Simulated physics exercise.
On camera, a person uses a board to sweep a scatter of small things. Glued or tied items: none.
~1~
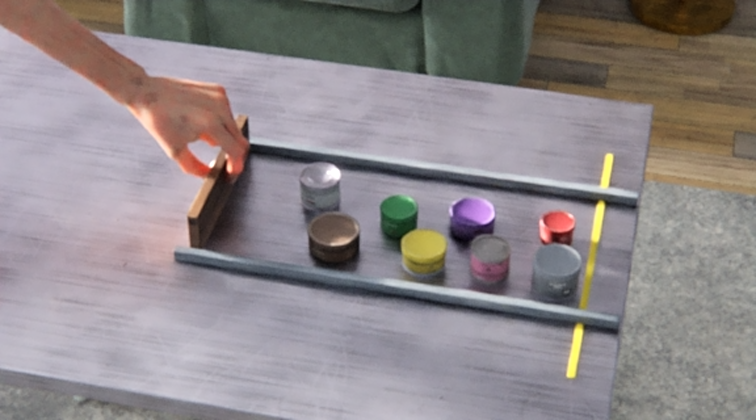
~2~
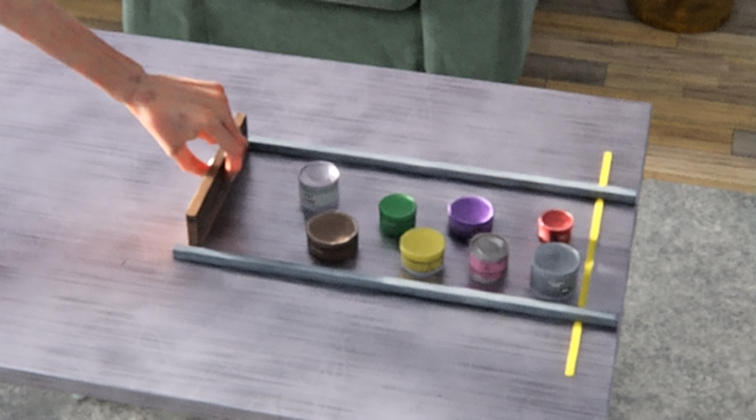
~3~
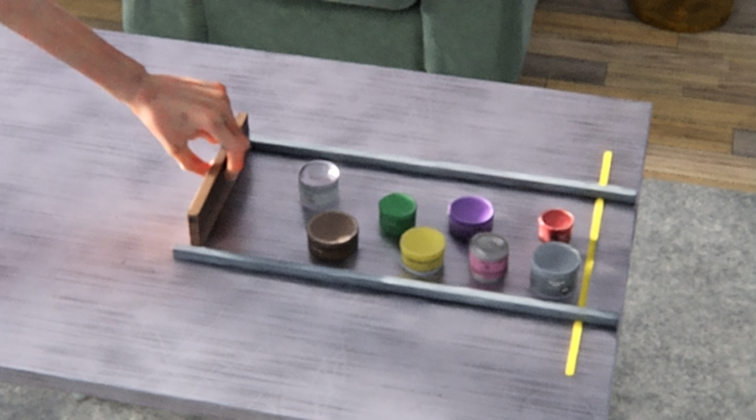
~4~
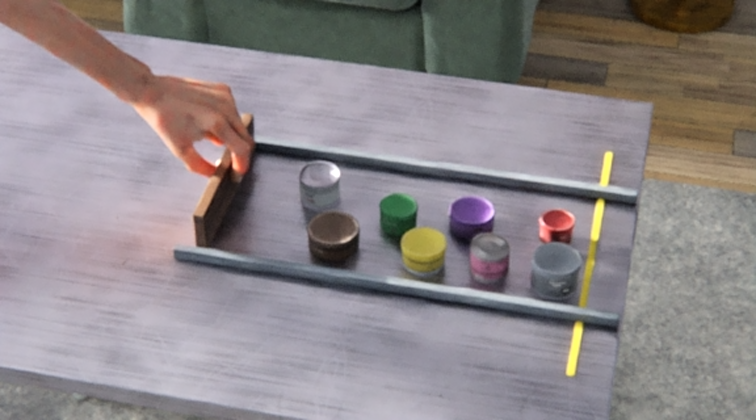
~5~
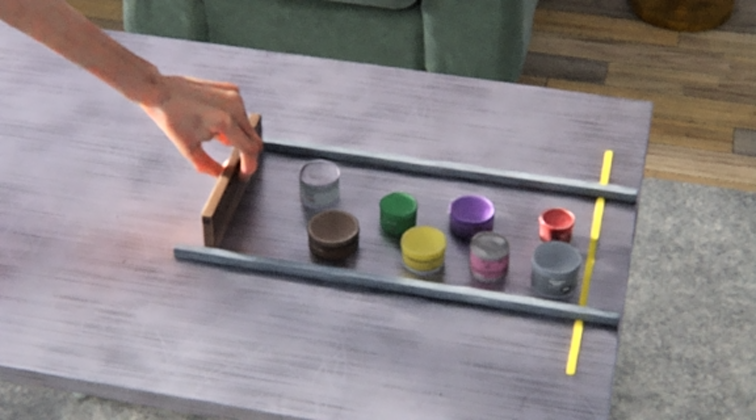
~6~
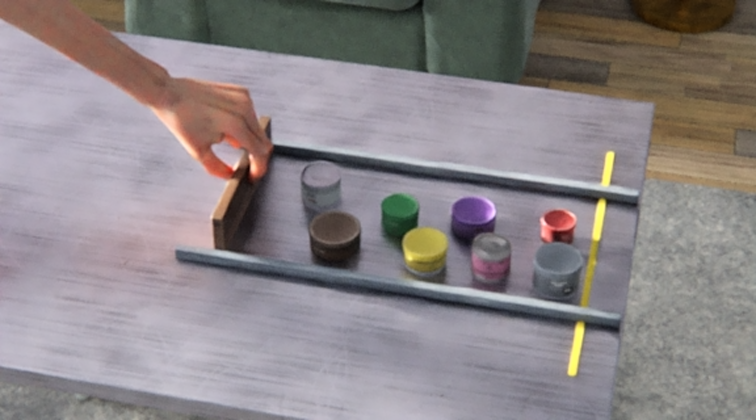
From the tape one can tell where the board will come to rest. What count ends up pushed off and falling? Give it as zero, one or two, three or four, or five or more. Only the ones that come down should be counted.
The count that falls is five or more.
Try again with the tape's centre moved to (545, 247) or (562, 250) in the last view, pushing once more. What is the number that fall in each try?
The first try gives 2, the second gives 3.
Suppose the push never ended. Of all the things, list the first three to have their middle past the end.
They are the grey tin, then the red pot, then the yellow pot.
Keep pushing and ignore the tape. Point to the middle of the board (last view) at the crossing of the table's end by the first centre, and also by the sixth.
(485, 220) and (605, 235).
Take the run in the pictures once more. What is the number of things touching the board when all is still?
3 are in contact with it.
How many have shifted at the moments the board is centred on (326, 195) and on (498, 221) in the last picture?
That gives 2 for the first and 8 for the second.
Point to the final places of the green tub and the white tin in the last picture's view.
Going in order: First (612, 252), then (620, 219).
Soon after, none off yet; grey tin at rest near (557, 272); red pot at rest near (558, 230); pink tin at rest near (491, 258).
After that, none off yet; grey tin displaced about its own width near (588, 276); red pot at rest near (558, 230); pink tin displaced about its own width near (545, 266).
And then, one off so far; grey tin tilting well over near (670, 348); red pot displaced well along near (625, 244); pink tin displaced well along near (611, 264).
In the end, the number that fall off is five or more; gone, yellow pot, purple tub, pink tin, red pot and grey tin.
